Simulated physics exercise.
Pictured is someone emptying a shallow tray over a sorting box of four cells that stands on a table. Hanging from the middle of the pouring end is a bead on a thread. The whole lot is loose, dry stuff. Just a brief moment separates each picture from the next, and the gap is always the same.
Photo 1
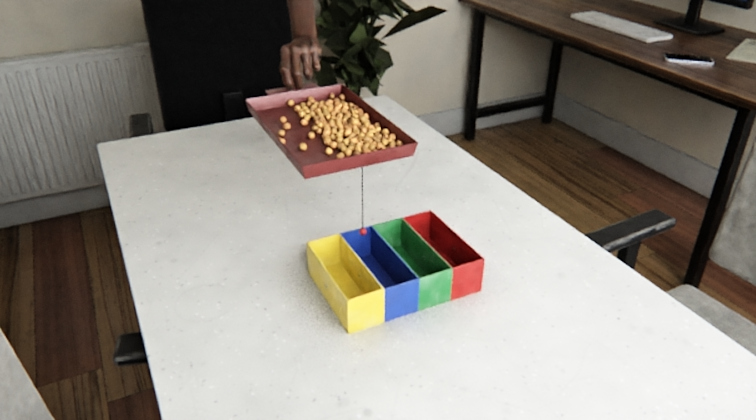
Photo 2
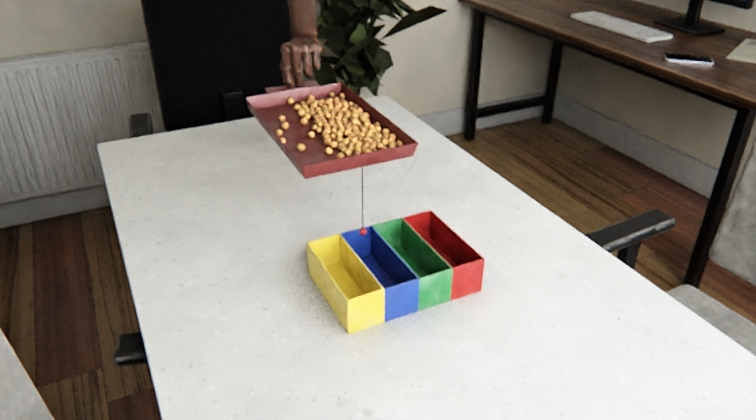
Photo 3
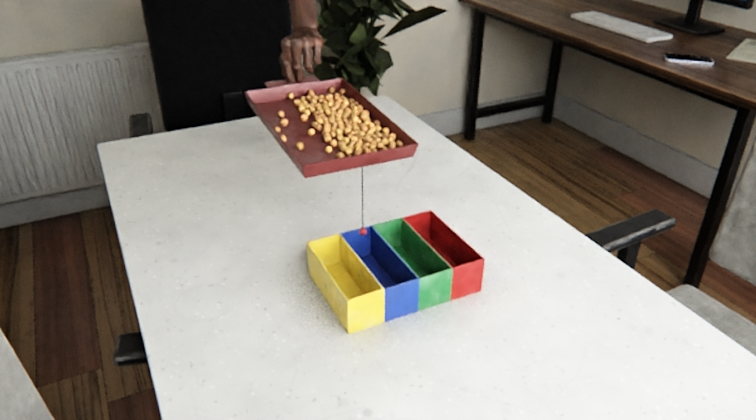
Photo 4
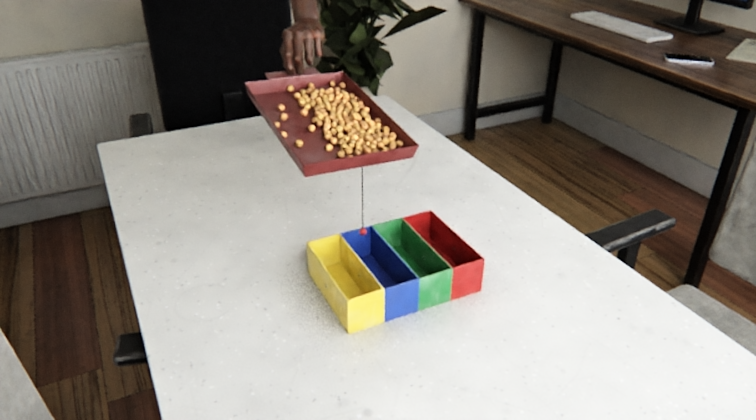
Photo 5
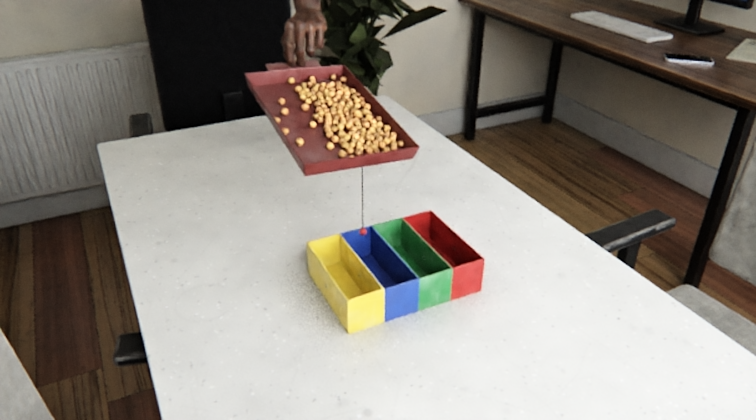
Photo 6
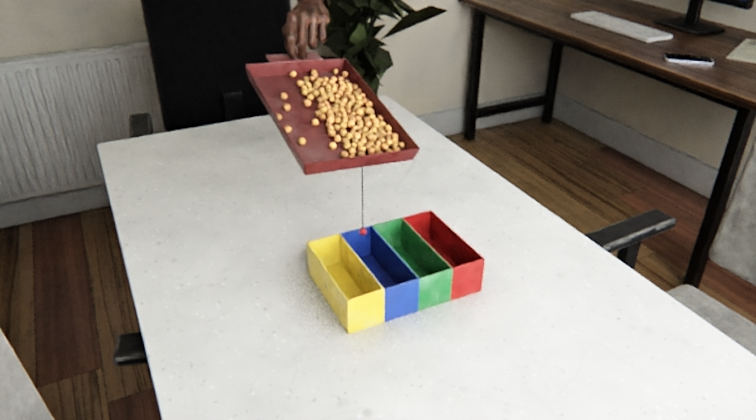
A hand slowly tilting a red tray of round wooden beads above a box of yellow, blue, green and red cells.
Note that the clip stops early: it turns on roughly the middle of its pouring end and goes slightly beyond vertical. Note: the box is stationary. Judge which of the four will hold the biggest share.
I would say the green cell.
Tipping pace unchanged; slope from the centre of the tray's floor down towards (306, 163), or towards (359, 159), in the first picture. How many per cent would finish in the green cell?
0 % then 30 %, roughly.
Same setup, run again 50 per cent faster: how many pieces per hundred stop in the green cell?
About 40 %.
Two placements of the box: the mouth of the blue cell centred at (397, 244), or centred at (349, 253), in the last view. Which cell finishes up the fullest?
The cell in green, then the red cell.
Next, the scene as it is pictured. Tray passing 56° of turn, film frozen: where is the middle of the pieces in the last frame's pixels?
Somewhere near pixel (384, 136).
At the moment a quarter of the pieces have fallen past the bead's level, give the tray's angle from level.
That happens at close to 75 degrees.
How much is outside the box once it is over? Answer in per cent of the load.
My estimate is close to 10 %.
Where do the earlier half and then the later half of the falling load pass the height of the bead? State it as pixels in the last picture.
Earlier half at (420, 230), later half at (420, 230).
Shortly afterwards, tray tipped steeply; all but a few on the tray; only a few in the red cell; only a few falling or outside the box.
Next, tray tipped right over; a little on the tray; near a third in the green cell; near a quarter in the red cell; only a few in the blue cell; near a quarter falling or outside the box.
Some moments later, tray tipped past a quarter turn; near half in the green cell; near a third in the red cell; a little in the blue cell; only a few in the yellow cell; a little falling or outside the box.
In the end, tray tipped past a quarter turn; near half in the green cell; near a third in the red cell; a little in the blue cell; only a few in the yellow cell; a little outside the box.
